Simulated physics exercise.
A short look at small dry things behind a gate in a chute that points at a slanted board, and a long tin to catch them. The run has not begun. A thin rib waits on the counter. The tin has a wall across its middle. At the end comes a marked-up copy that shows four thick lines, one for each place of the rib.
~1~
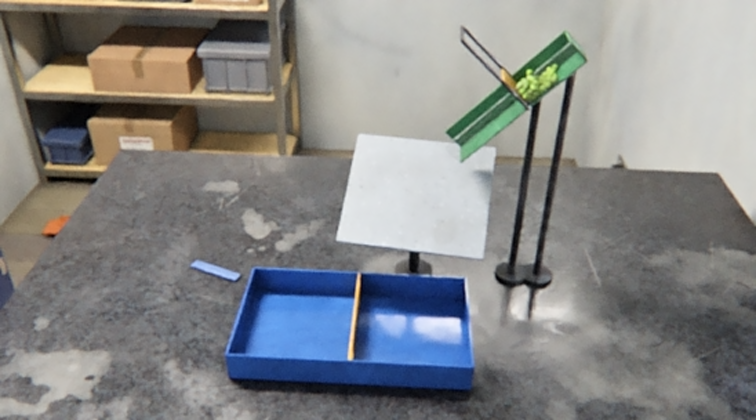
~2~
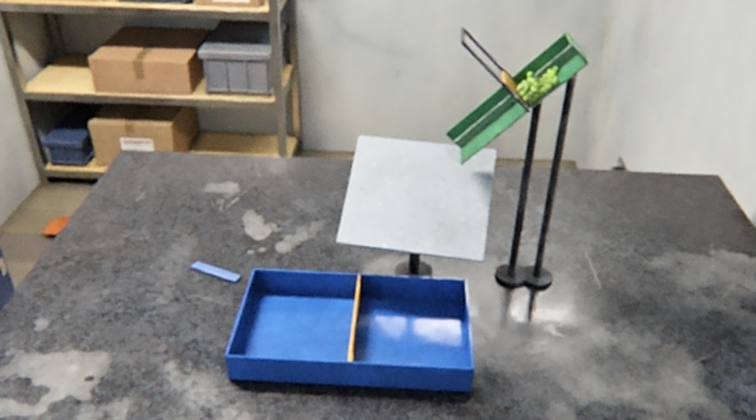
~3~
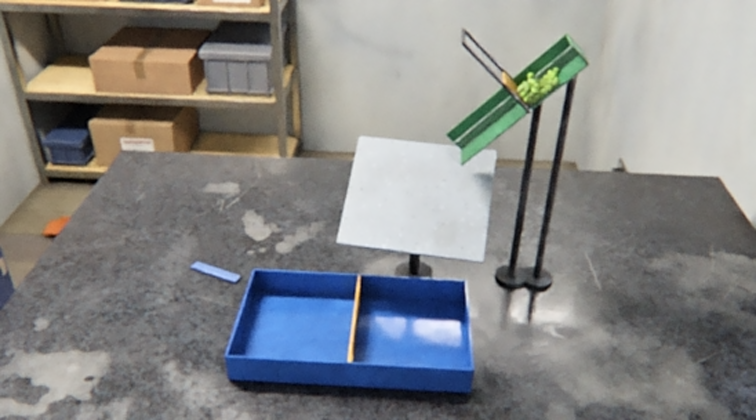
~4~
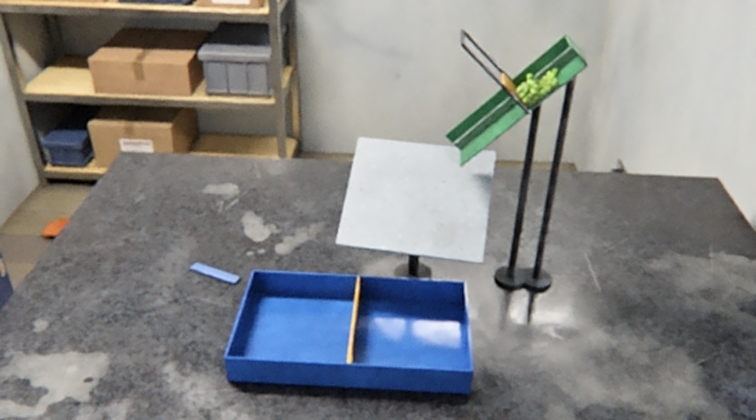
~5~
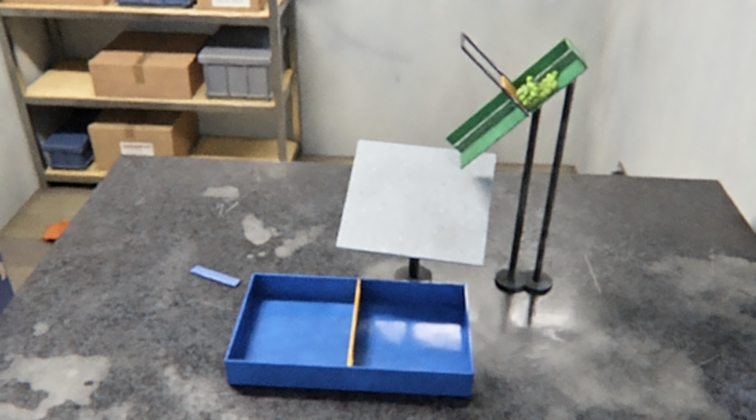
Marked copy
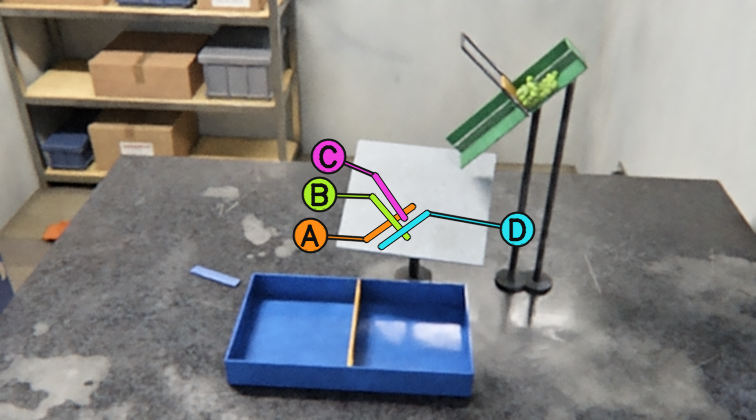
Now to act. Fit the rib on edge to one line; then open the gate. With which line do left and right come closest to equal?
Take A.
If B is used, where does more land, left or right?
More lands on the right.
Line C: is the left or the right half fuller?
Right.
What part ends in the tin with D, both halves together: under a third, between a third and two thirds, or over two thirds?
Over two thirds.
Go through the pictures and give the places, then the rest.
Load behind the gate near (532, 84), dried peas; lip of the chute near (461, 155), sloping fairly steeply, in the first frame.
Middle of the board near (418, 195), tilted fairly steeply; middle of its low edge near (409, 251); of its high edge near (427, 142), in the second frame.
Front corners of the tin near (226, 356) and (473, 369); front end of its middle wall near (349, 363); gate still shut near (507, 82), in the third frame.
Middle of the load near (532, 88); lip near (461, 158), in the fourth frame.
Middle of the load near (532, 91); lip near (461, 161), in the fifth frame.
On the marked copy, line A from (412, 206) to (366, 239); line B from (372, 196) to (407, 237); line C from (375, 175) to (404, 218); line D from (427, 213) to (381, 246).
For line A, of what is caught, close to half in the left half, close to half in the right.
For line B, of what is caught, a small share in the left half, all but a few in the right.
For line C, of what is caught, only a few in the left half, all but a few in the right.
For line D, of what is caught, all but a few in the left half, a small share in the right.
